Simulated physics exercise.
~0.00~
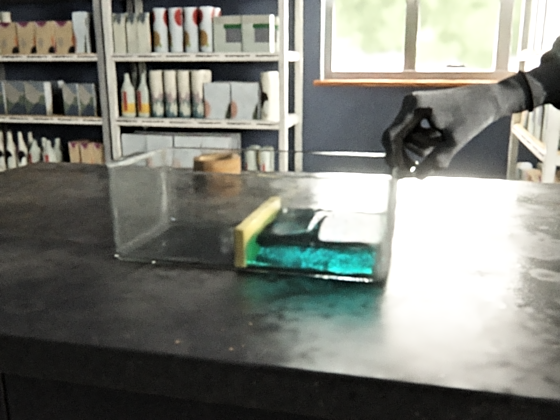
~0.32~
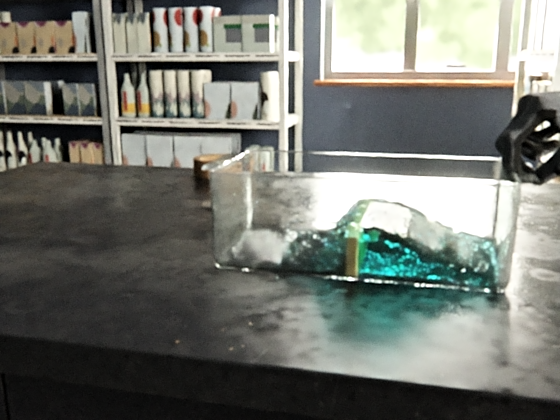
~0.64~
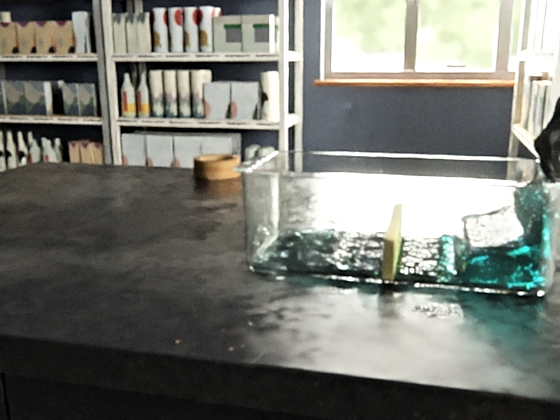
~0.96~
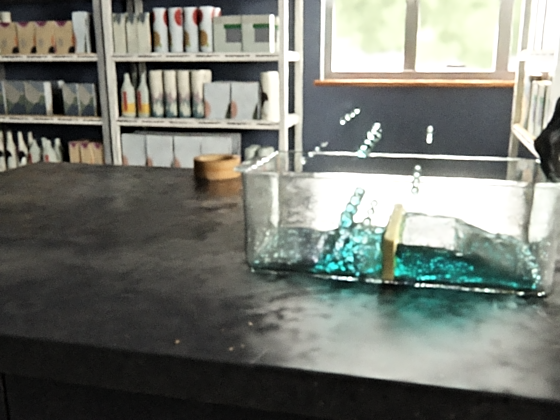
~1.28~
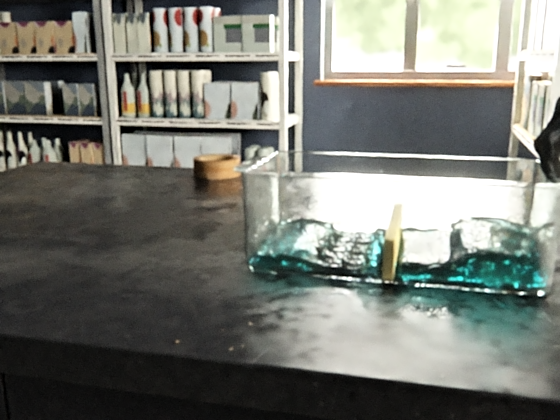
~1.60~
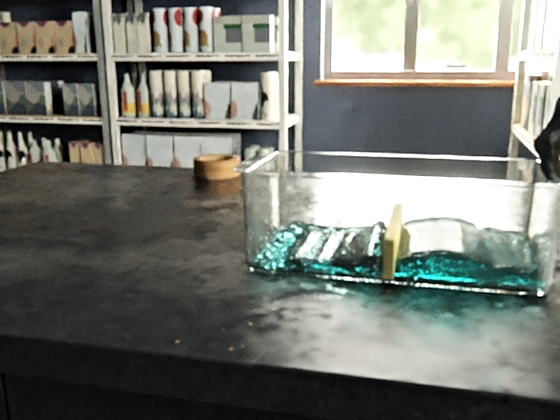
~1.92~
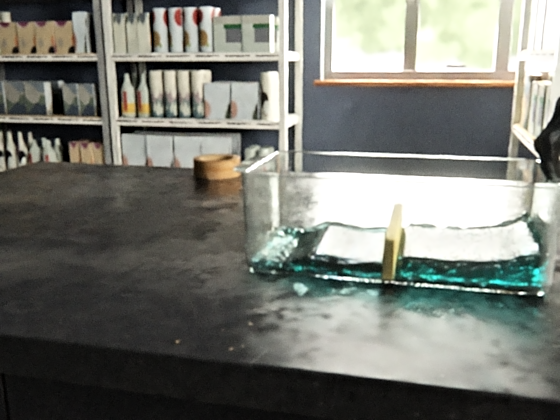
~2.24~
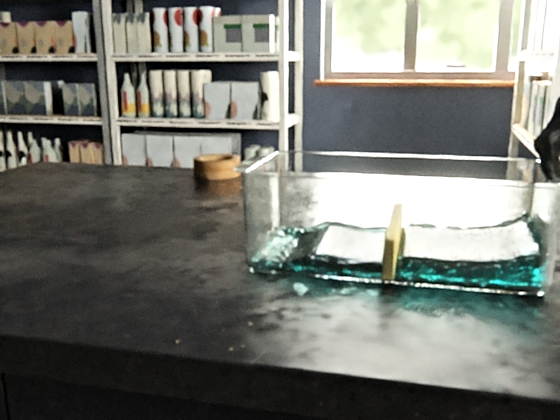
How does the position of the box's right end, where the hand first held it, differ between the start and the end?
At the start the right end of the box was a little right of the middle of the view, and by the end it was much farther right, at the right edge of the view.
A clear two-part box slid right across a dark table, pulled by a dark-gloved hand, and its blue-green water surged over the yellowish divider. Some drops flew above the rim before the water calmed, leaving some on both sides.
